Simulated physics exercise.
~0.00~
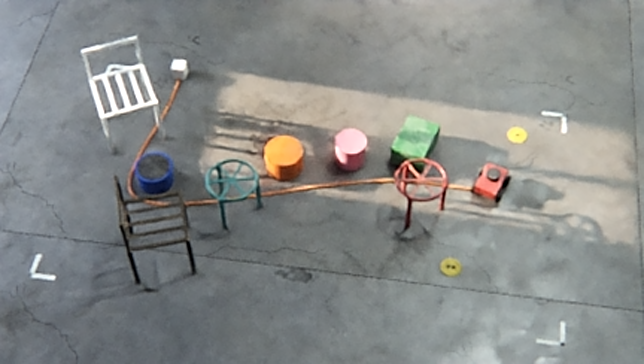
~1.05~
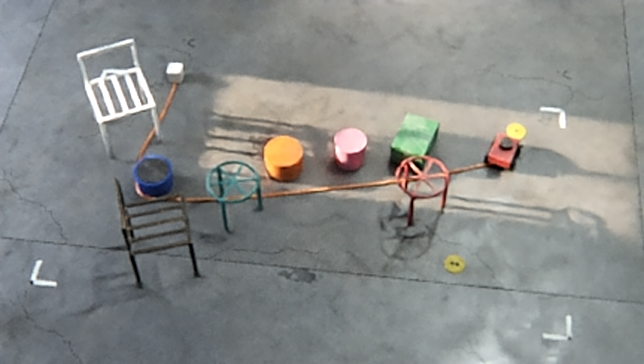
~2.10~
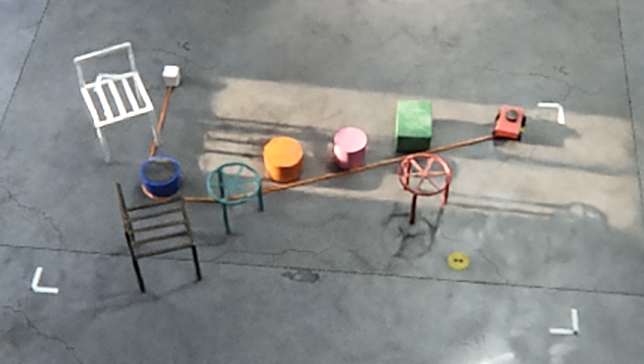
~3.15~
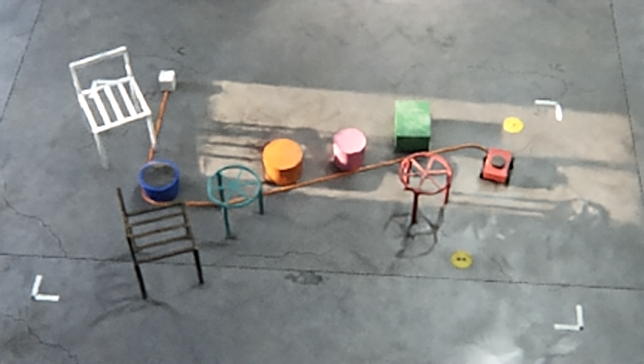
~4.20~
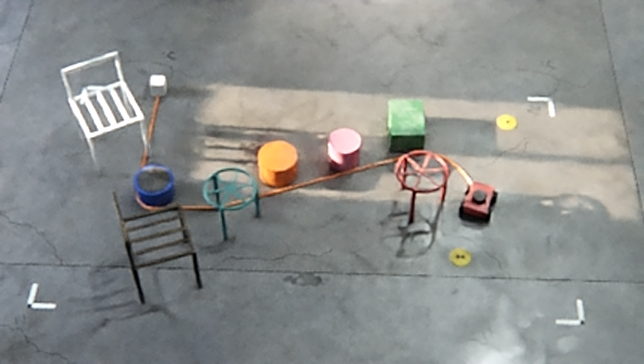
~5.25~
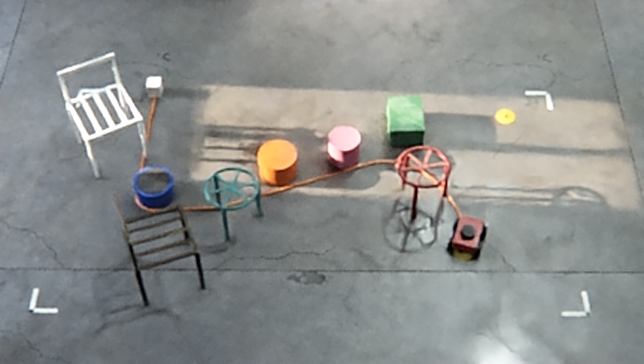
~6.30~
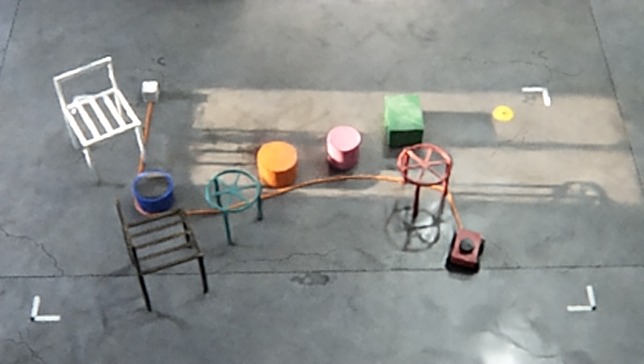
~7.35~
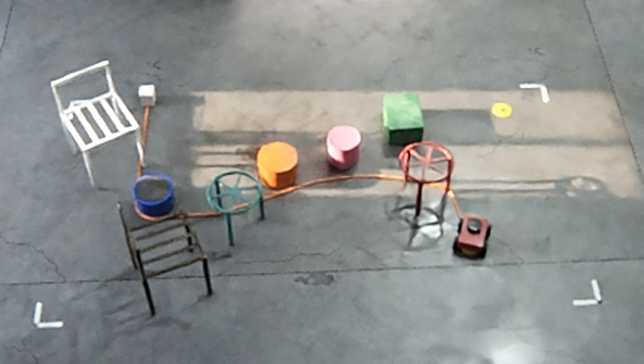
White chair and other objects standing on grey floor as a tethered red cart drives up, nudging green crate, then down, stopping lower right.
